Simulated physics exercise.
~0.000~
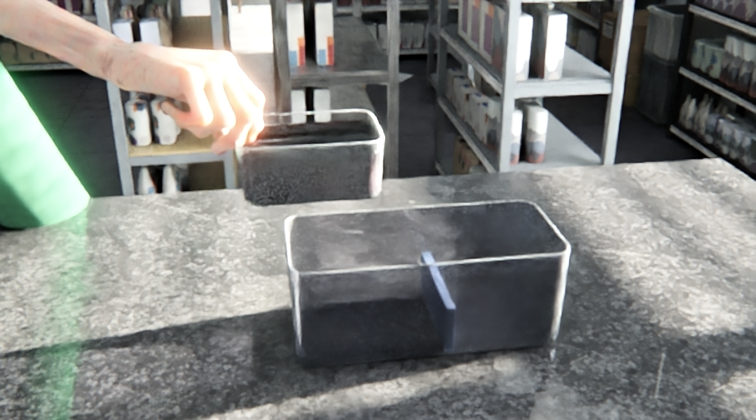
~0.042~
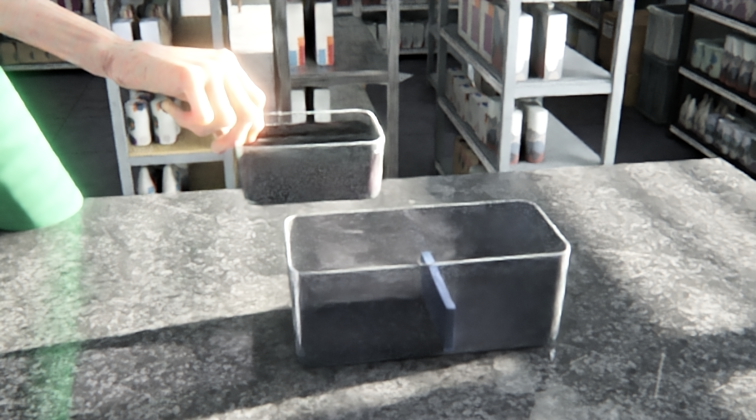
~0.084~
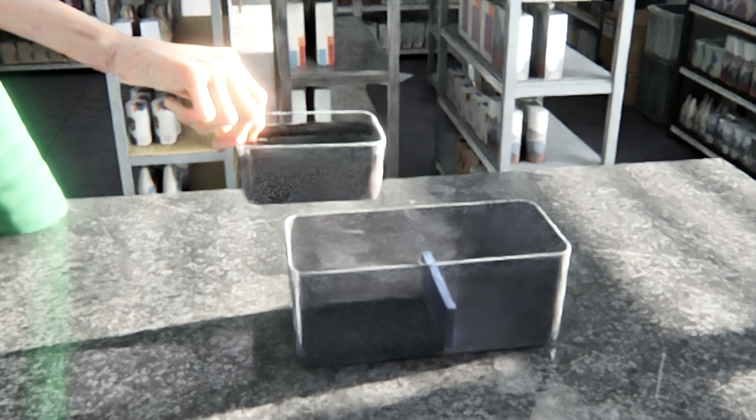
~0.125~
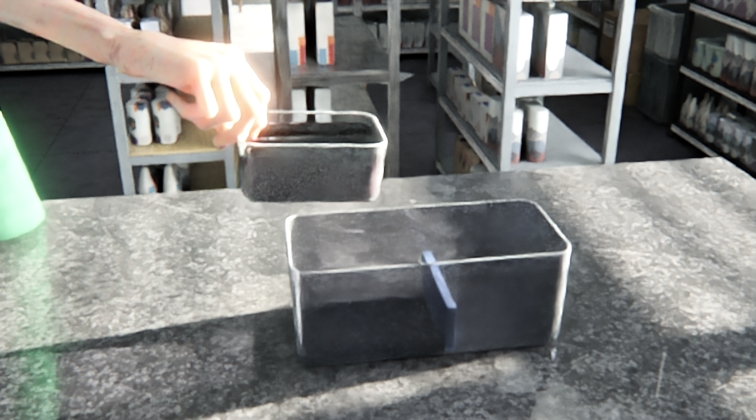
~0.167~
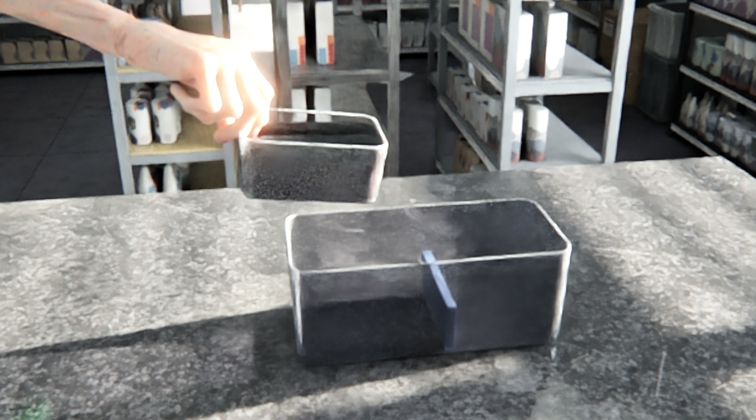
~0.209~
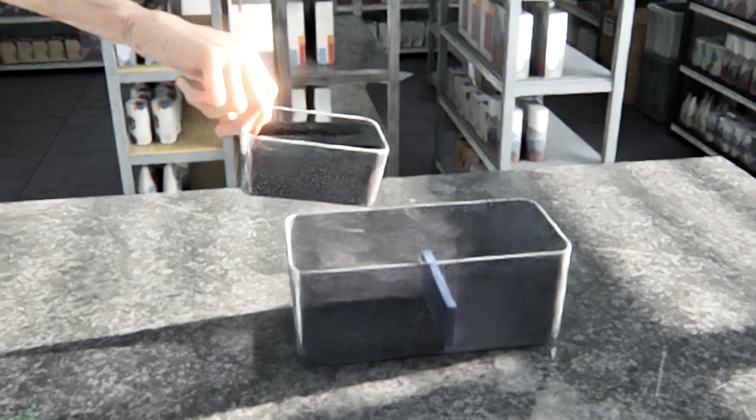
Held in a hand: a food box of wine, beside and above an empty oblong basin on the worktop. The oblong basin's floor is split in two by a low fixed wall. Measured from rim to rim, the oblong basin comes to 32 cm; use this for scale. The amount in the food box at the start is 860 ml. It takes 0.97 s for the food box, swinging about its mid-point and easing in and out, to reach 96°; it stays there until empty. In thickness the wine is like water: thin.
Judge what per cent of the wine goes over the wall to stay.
39 percent, roughly.
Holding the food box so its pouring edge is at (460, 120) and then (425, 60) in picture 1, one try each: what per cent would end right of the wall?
I'd say 90 percent on the first go, 75 percent on the next.
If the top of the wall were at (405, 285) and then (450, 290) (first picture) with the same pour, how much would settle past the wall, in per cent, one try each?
In order, 70 and 15 per cent.
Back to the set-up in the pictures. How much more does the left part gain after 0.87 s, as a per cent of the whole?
12 %.
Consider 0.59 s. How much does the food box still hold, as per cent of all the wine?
About 46 percent.
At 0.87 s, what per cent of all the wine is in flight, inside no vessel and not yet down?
Airborne fraction: Approx. 3 %.
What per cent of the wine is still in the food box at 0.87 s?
About 10 percent.
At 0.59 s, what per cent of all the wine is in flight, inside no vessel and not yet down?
Close to 34 per cent, I'd say.
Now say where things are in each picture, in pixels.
Tilt 0°; pouring edge (377, 127); surface from (239, 140) to (374, 132); the oblong basin's rim runs from (287, 245) to (551, 226); the wall's top is at (437, 279), in the first picture.
Tilt 0°; pouring edge (377, 127); surface from (240, 140) to (374, 132), in the second picture.
Tilt 2°; pouring edge (378, 128); surface from (241, 139) to (375, 133), in the third picture.
Tilt 4°; pouring edge (380, 130); surface from (242, 138) to (376, 134), in the fourth picture.
Tilt 7°; pouring edge (380, 133); surface from (243, 137) to (377, 134), in the fifth picture.
Tilt 11°; pouring edge (381, 137); surface from (243, 137) to (379, 134), in the sixth picture.
Then, 0.59 s in, the tilt is 64° and 45 per cent is still to pour, 10 is left of the wall and 10 right of it.
Then, 0.87 s in, the tilt is 93° and 9 per cent is still to pour, 46 is left of the wall and 39 right of it.
Then, 1.15 s in, the tilt is 96° and 1 per cent is still to pour, 55 is left of the wall and 39 right of it.
Then, 1.47 s in, the tilt is 96° and 0 per cent is still to pour, 57 is left of the wall and 39 right of it.
Finally, 57 per cent lies left of the wall, 39 right of it and 4 outside.
